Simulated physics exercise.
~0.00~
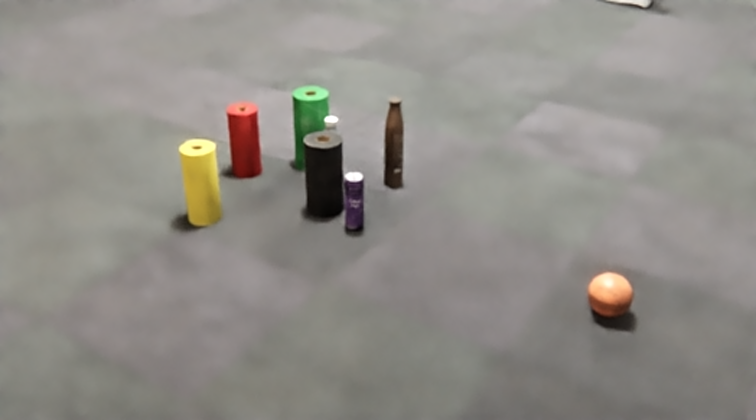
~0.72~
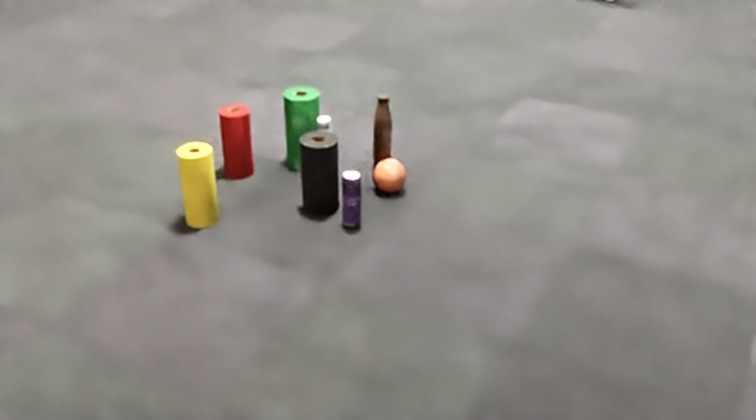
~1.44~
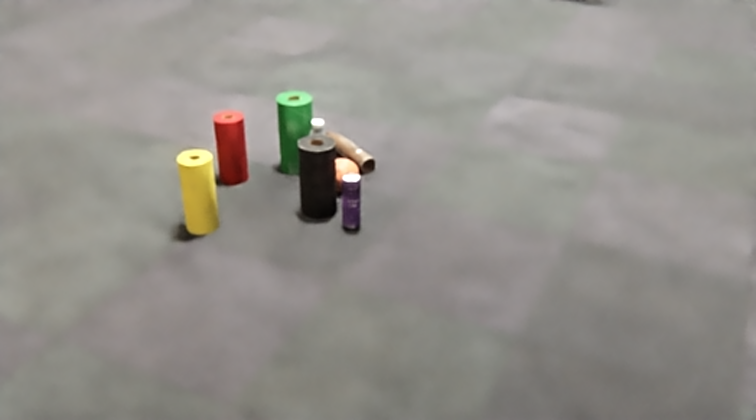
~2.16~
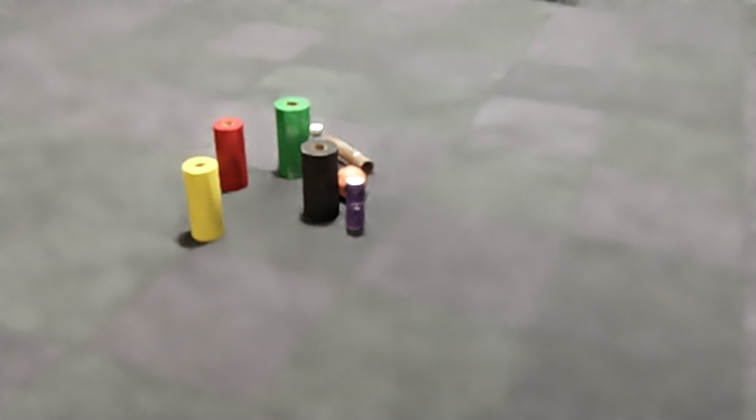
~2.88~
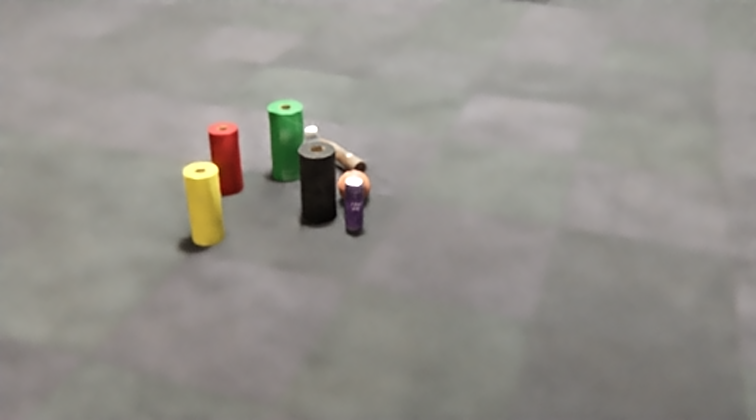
On a grey floor, an orange ball rolls left and knocks over a brown bottle.
